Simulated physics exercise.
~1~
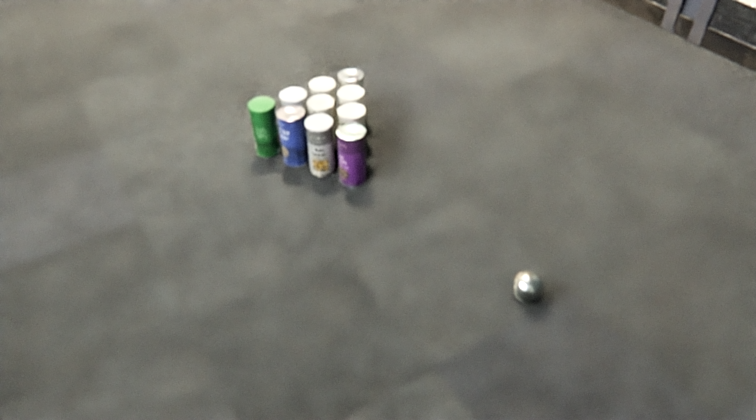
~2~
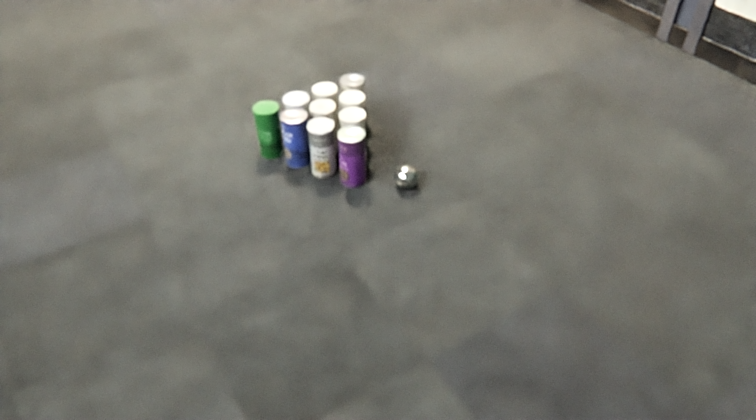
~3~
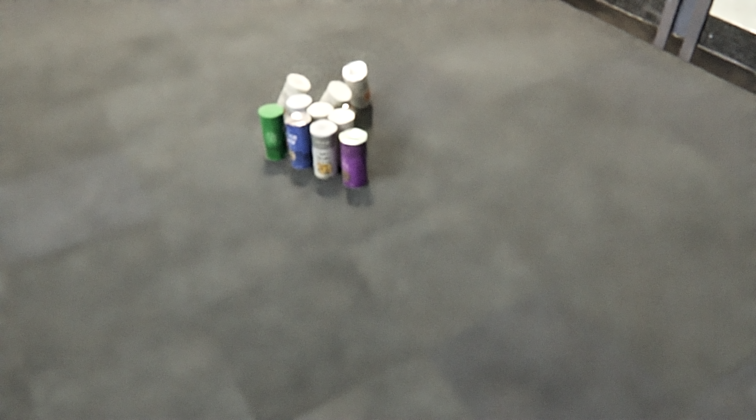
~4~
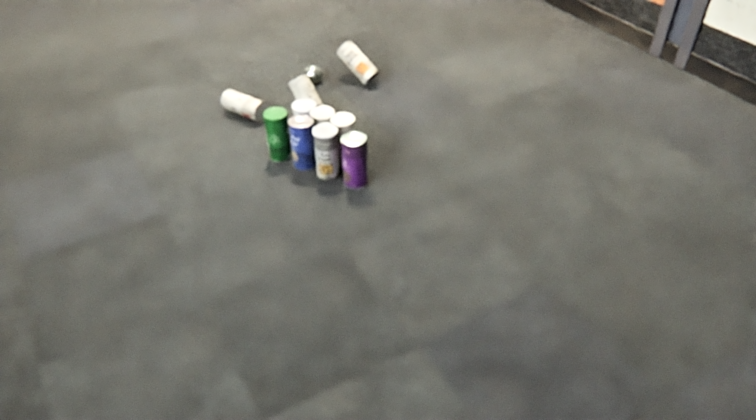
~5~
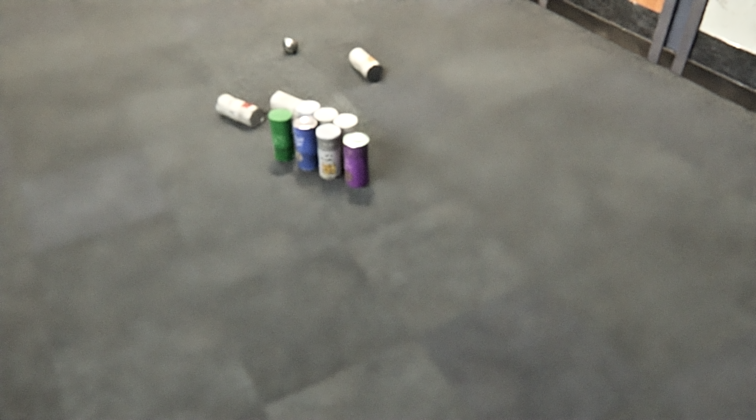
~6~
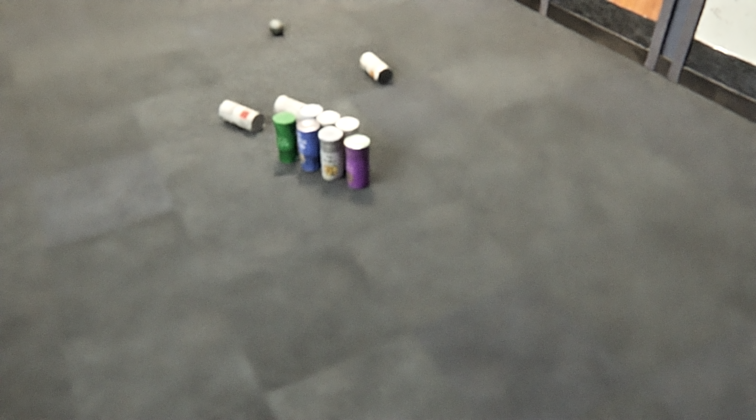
Steel ball rolling into a wedge of canisters, knocking three down at the back and rolling away, the coloured ones still standing.
